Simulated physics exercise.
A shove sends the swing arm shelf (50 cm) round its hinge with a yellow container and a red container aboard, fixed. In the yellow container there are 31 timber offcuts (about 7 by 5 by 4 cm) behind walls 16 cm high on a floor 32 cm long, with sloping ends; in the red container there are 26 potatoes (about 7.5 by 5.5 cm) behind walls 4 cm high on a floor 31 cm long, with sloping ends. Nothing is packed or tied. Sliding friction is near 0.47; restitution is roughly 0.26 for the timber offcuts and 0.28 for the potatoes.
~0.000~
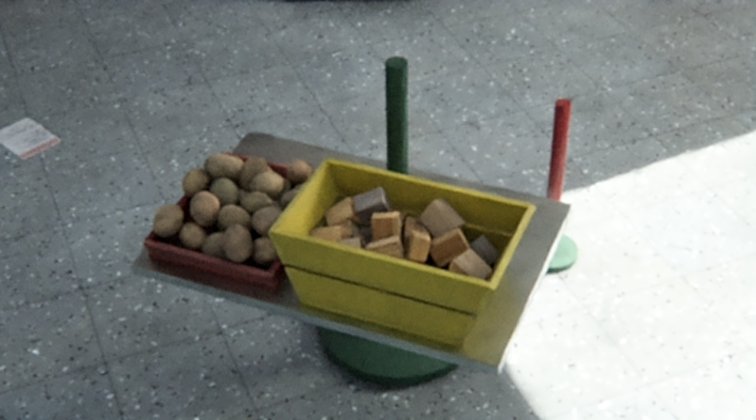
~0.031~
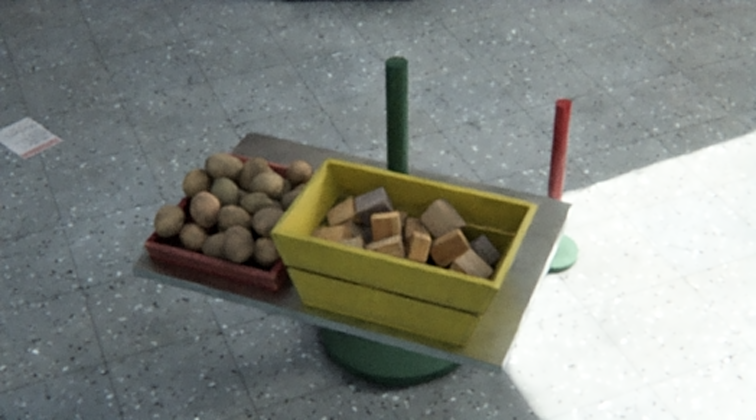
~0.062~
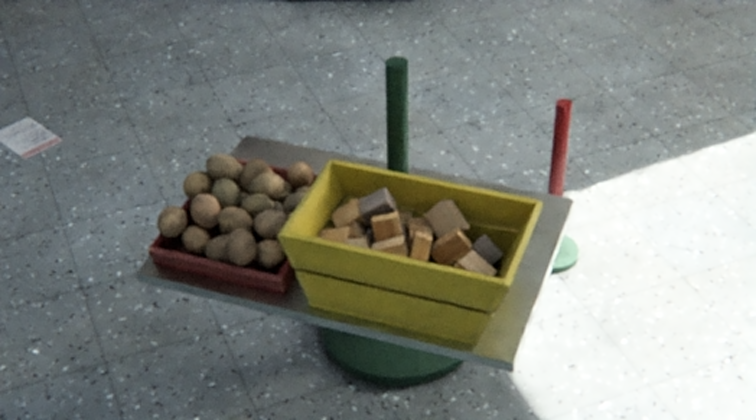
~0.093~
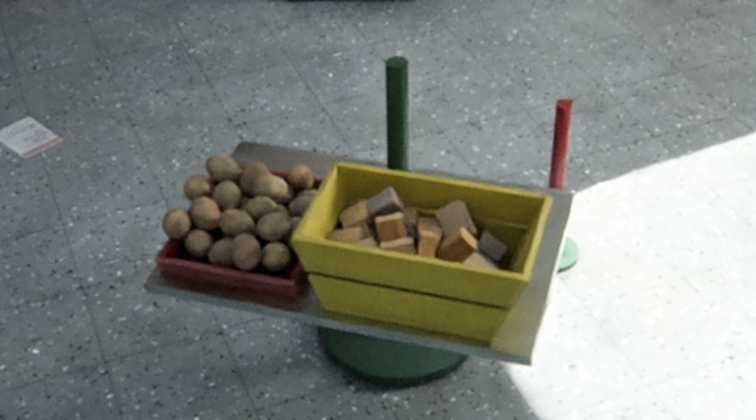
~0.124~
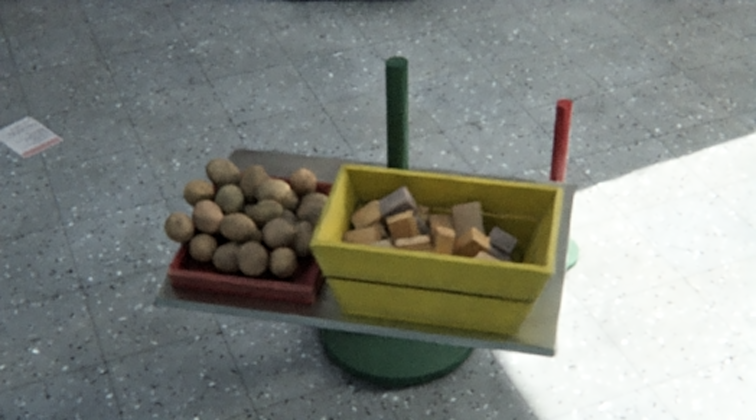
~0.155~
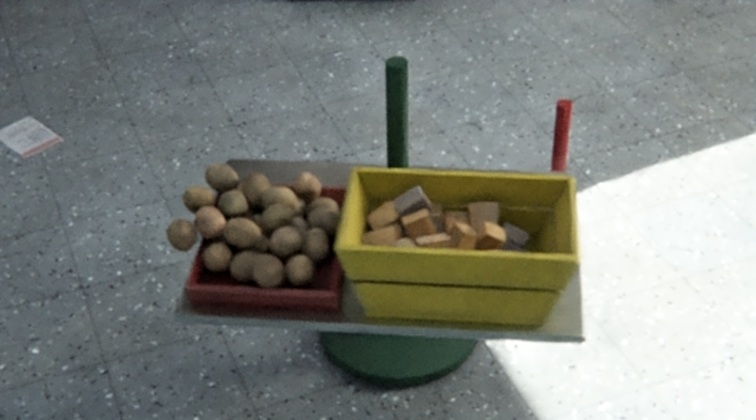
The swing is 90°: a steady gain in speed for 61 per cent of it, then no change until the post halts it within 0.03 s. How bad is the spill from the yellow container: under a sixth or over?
It sheds less than a sixth of them.
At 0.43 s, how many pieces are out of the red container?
About: Red container 10.
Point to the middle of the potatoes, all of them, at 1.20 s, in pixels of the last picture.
At about (505, 342).
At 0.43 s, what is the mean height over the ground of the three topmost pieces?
Some 68 cm up.
After 0.35 s, end of the swing.
After 0.43 s, yellow container 31 in, 0 out and red container 16 in, 10 out.
After 0.55 s, yellow container 30 in, 1 out and red container 15 in, 11 out.
After 0.77 s, yellow container 29 in, 2 out and red container 13 in, 13 out.
Outcome (at 1.20 s), yellow container 29 in, 2 out and red container 13 in, 13 out. Asked share, 2 of 31, 6 per cent.
